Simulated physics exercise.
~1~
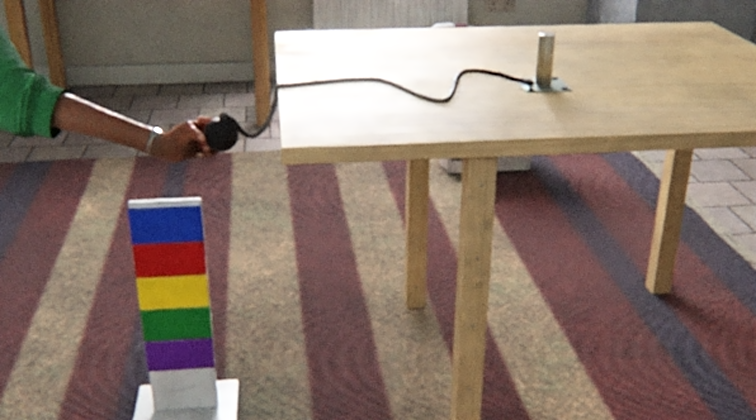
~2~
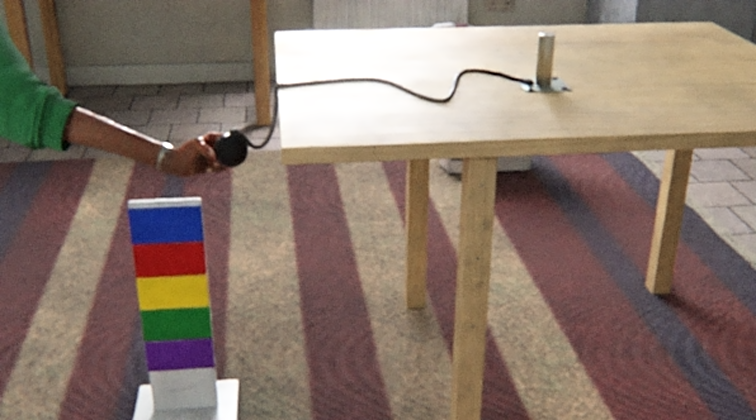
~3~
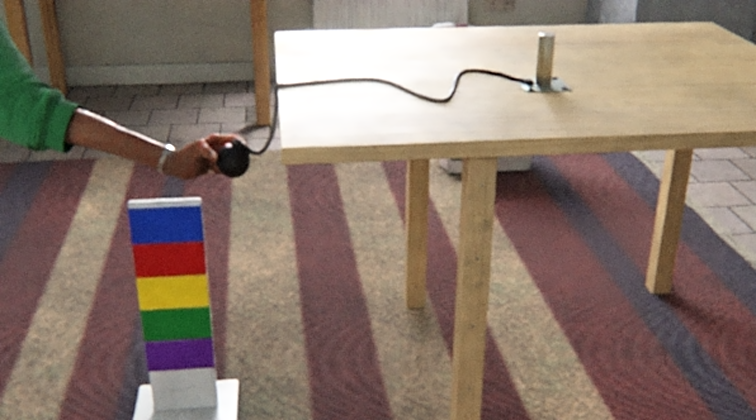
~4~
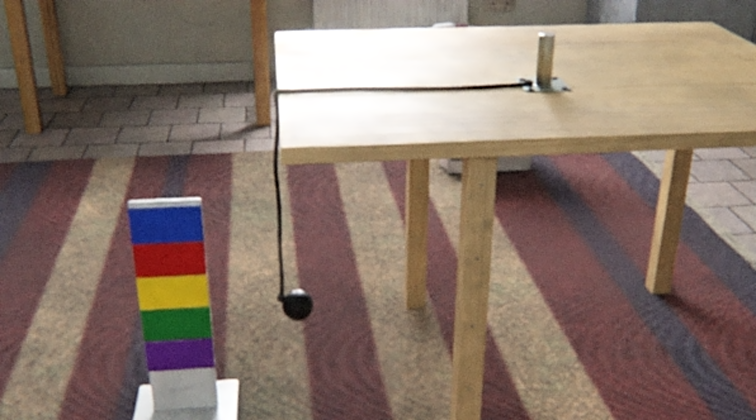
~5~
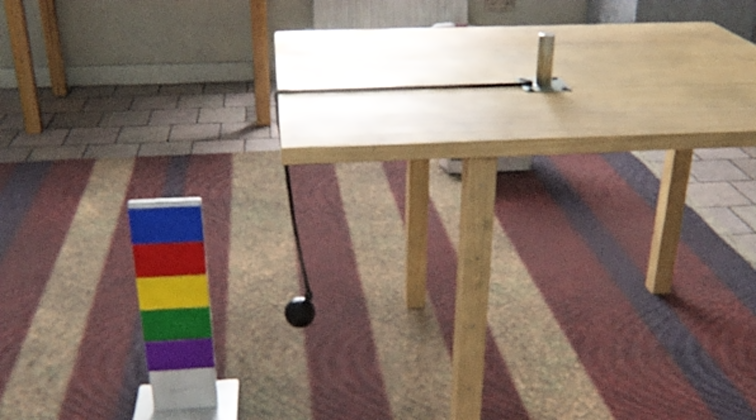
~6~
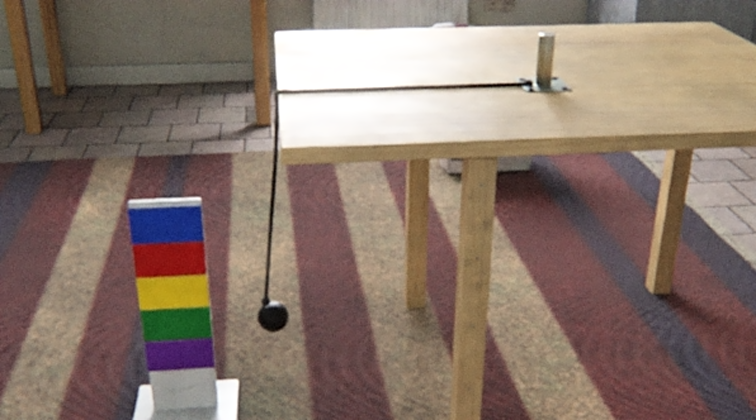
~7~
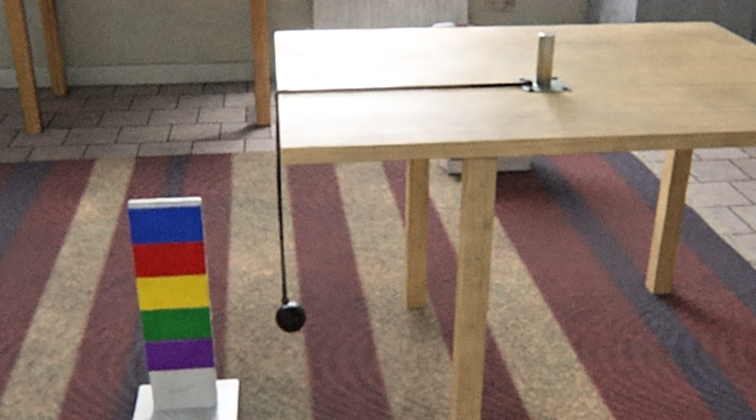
Beside a wooden table on a striped carpet, a hand holds a black ball on a dark cord near a board of coloured bands, then lets go; the ball drops, pulls the cord taut over the edge, and sways slightly, hanging level with the green band.
